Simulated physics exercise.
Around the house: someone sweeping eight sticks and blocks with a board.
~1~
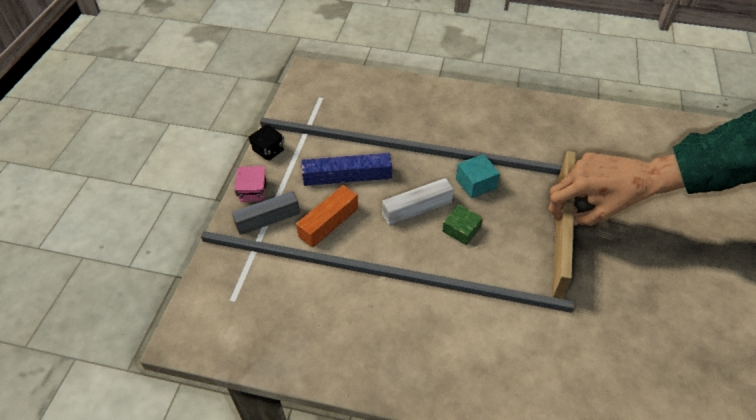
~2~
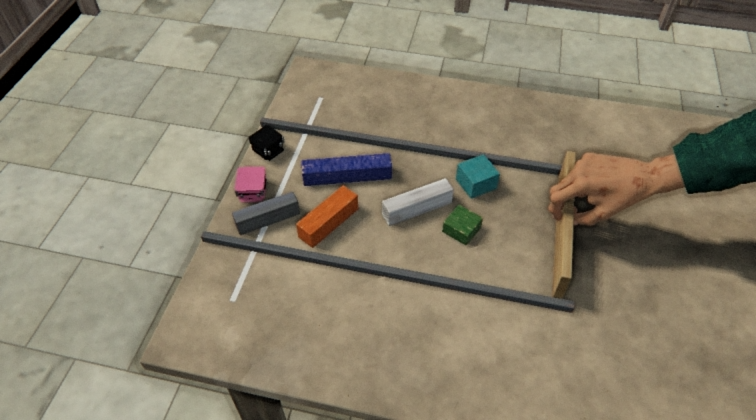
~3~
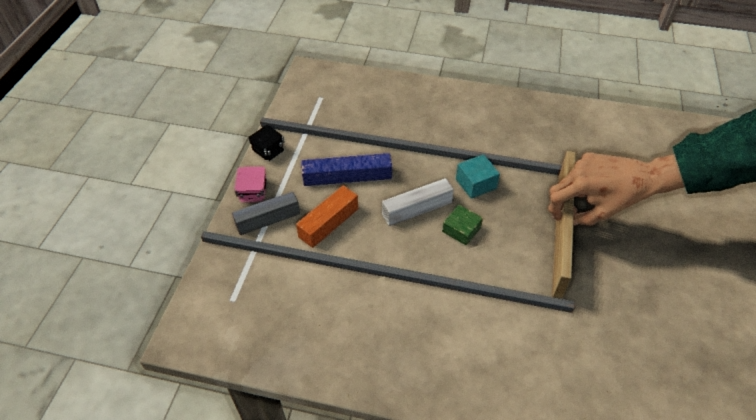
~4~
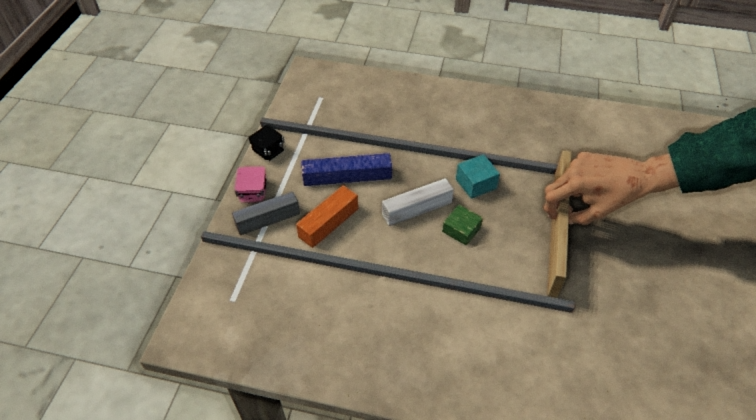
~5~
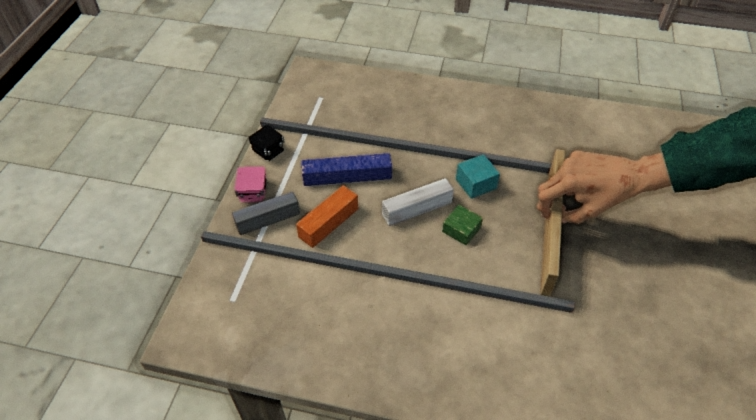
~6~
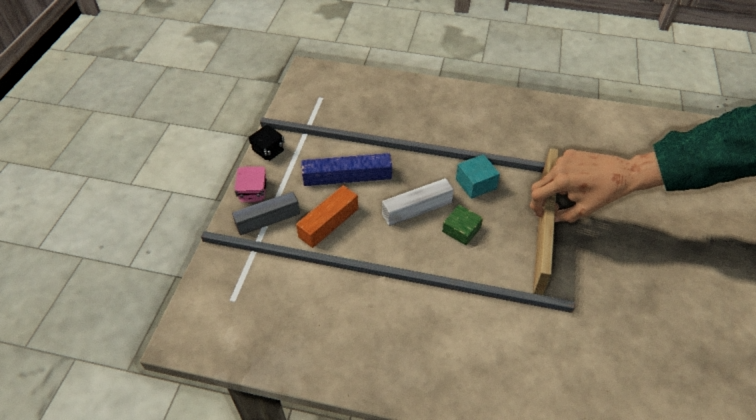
A hand slides a wooden board slightly left between two rails toward eight still objects.
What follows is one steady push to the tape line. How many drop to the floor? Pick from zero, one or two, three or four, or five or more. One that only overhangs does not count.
The number that fall off is one or two.
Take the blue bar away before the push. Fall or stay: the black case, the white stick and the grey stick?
The black case is kept; the white stick does not fall; the grey stick comes down.
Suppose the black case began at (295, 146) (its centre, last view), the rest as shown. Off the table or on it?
From there it remains up.
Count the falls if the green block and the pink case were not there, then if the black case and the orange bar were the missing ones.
Fallen: 0, and 1 in the other try.
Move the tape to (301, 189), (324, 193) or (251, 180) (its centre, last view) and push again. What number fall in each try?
The counts: 1, 0 and 6.
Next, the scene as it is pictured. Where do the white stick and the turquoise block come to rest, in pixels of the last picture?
About (263, 166), and the other about (287, 134).
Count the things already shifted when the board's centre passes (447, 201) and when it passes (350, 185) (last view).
First 3, then 7.
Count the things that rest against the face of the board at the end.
That makes 4.
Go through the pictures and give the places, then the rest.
In the first picture, black case (267, 144); pink case (252, 185); grey stick (267, 213); board (565, 222); tape (283, 186).
In the second picture, pink case (252, 185); green block (463, 225).
In the third picture, grey stick (267, 213); turquoise block (478, 176).
In the fourth picture, black case (267, 144); white stick (418, 202).
In the fifth picture, pink case (252, 185); orange bar (328, 216).
In the sixth picture, black case (267, 144); pink case (252, 185); grey stick (267, 213); board (546, 219); tape (283, 186).
Soon after, none off yet; black case at rest near (267, 144); pink case at rest near (252, 185); grey stick at rest near (267, 213).
At rest, the number that fall off is one or two; fallen, grey stick and pink case.
